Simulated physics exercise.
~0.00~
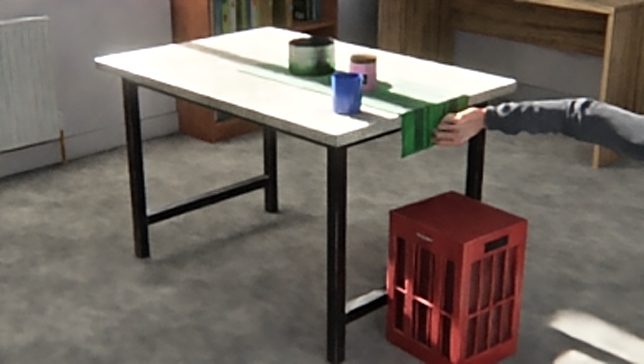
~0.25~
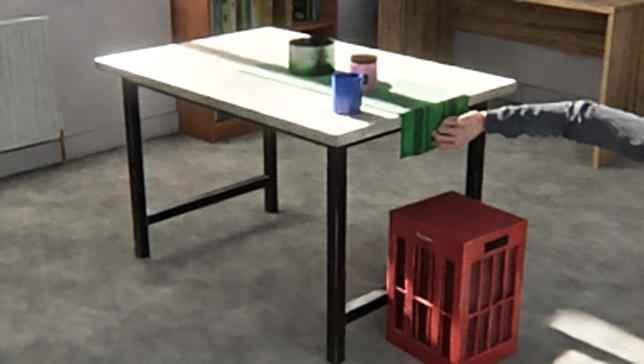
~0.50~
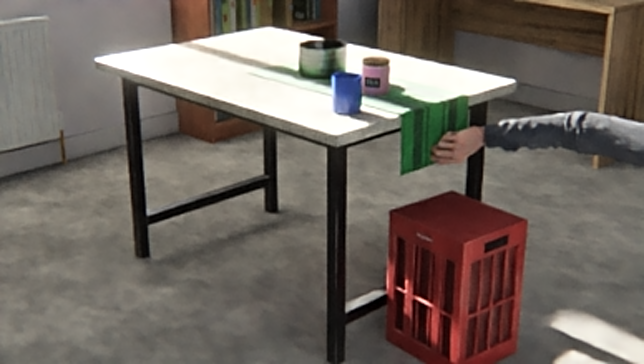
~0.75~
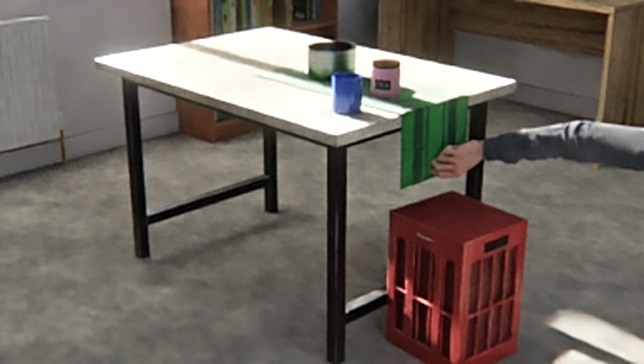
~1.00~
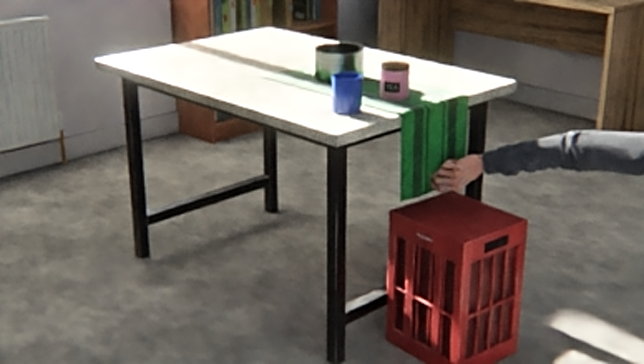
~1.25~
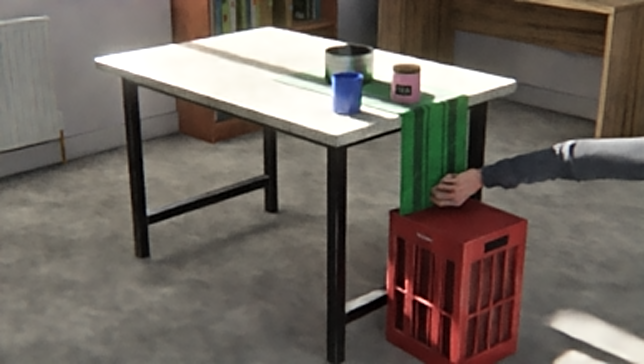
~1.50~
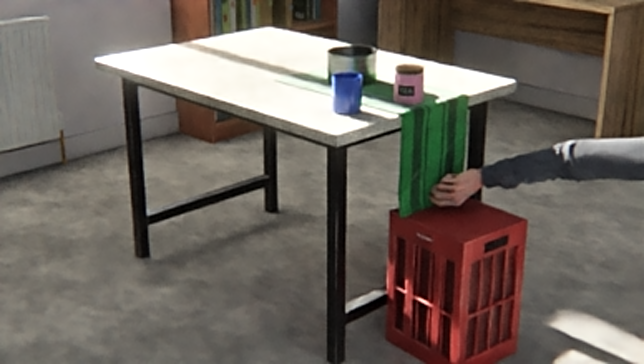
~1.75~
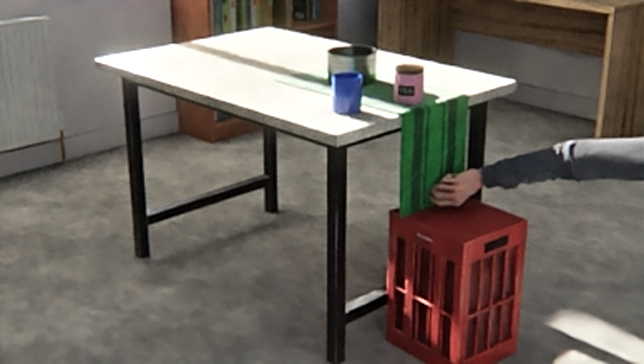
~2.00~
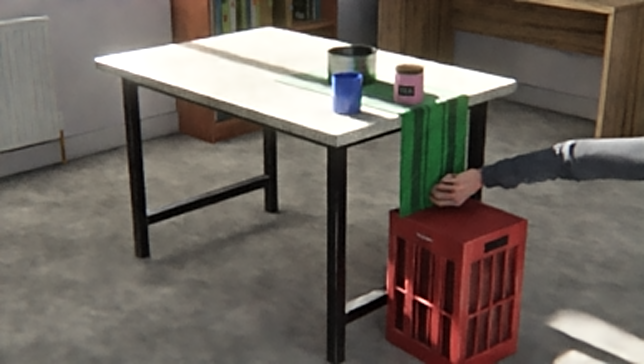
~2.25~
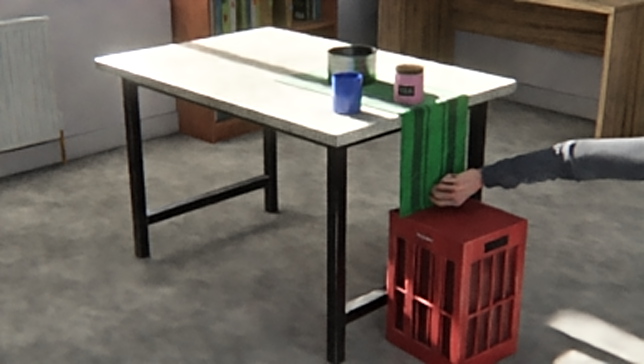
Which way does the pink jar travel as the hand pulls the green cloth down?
The pink jar travels to the right, carried along with the cloth toward the edge of the desk.
To begin with, a pink jar, a blue mug and a pot stand on a white-topped desk, while a hand reaching in from the right holds the end of a green striped tablecloth over the desk's edge. The hand draws the cloth downward, and more of it hangs over the side. The pot and the pink jar ride along to the right with it, while the blue mug stays where it is. The hem then reaches the top of the red crate below and the pulling stops. At the end, all three items are still standing on the desk.
